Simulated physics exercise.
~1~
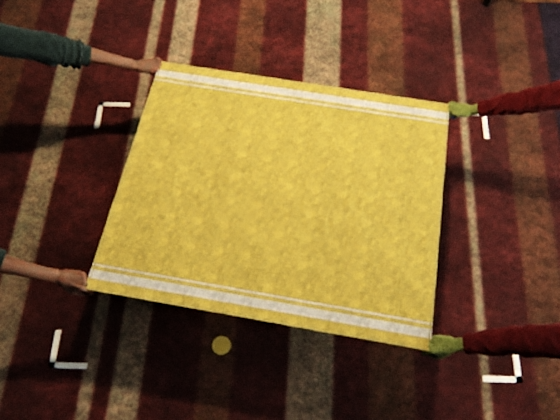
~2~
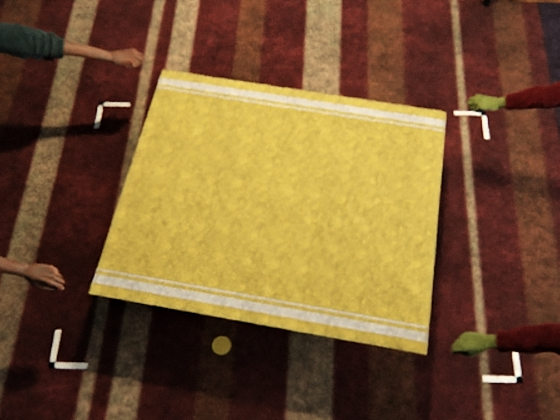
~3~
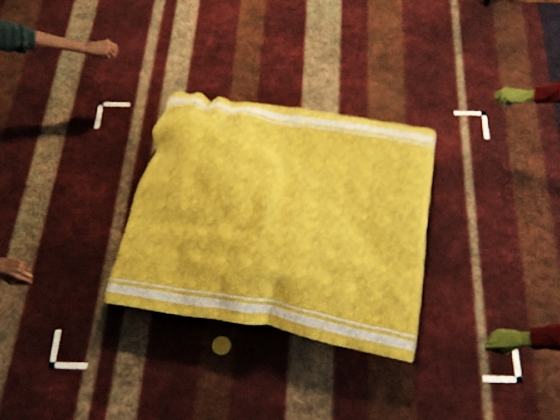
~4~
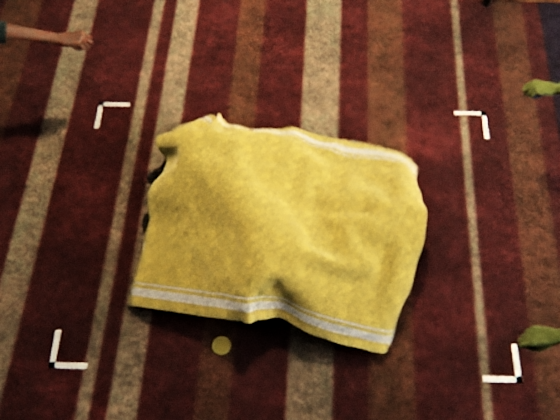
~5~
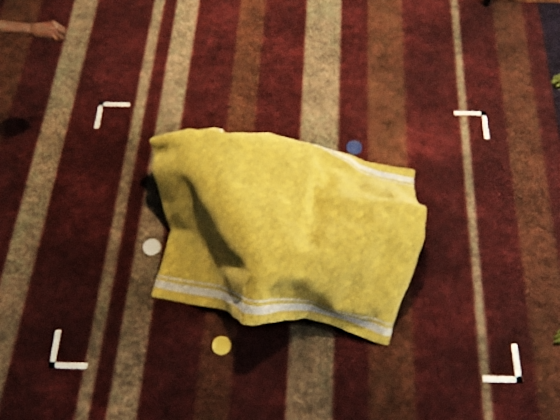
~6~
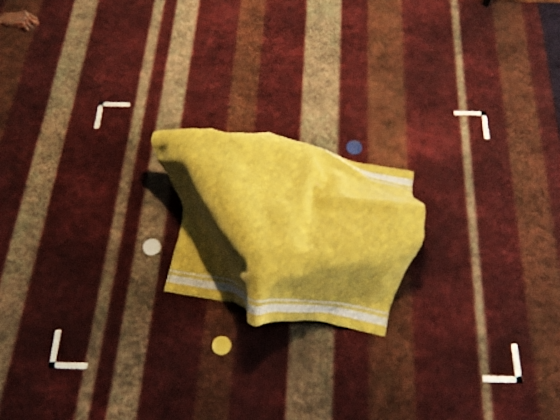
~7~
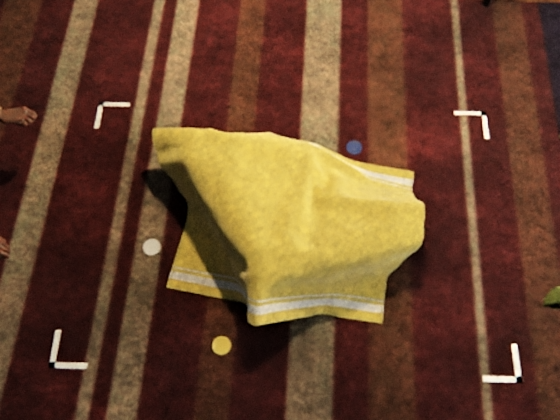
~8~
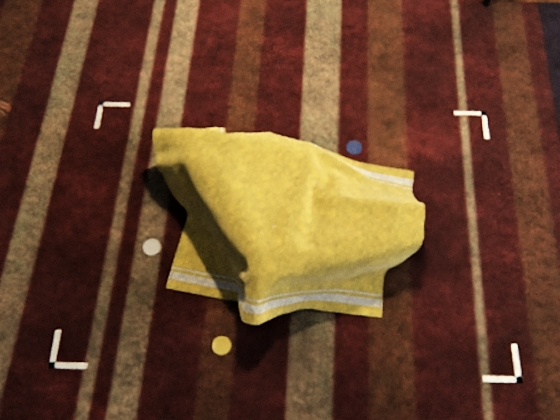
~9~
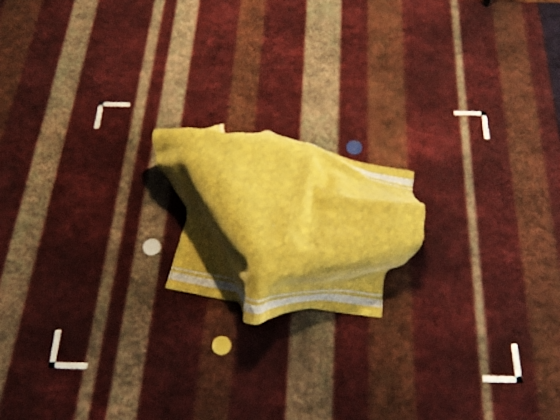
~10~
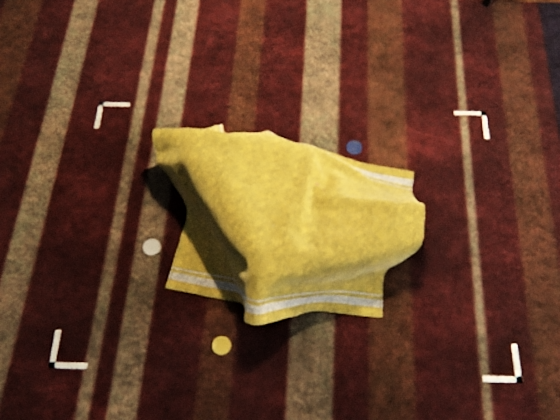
Yellow blanket dropping from four opening hands onto a striped carpet, crumpling over hidden shapes, with three small discs left showing.
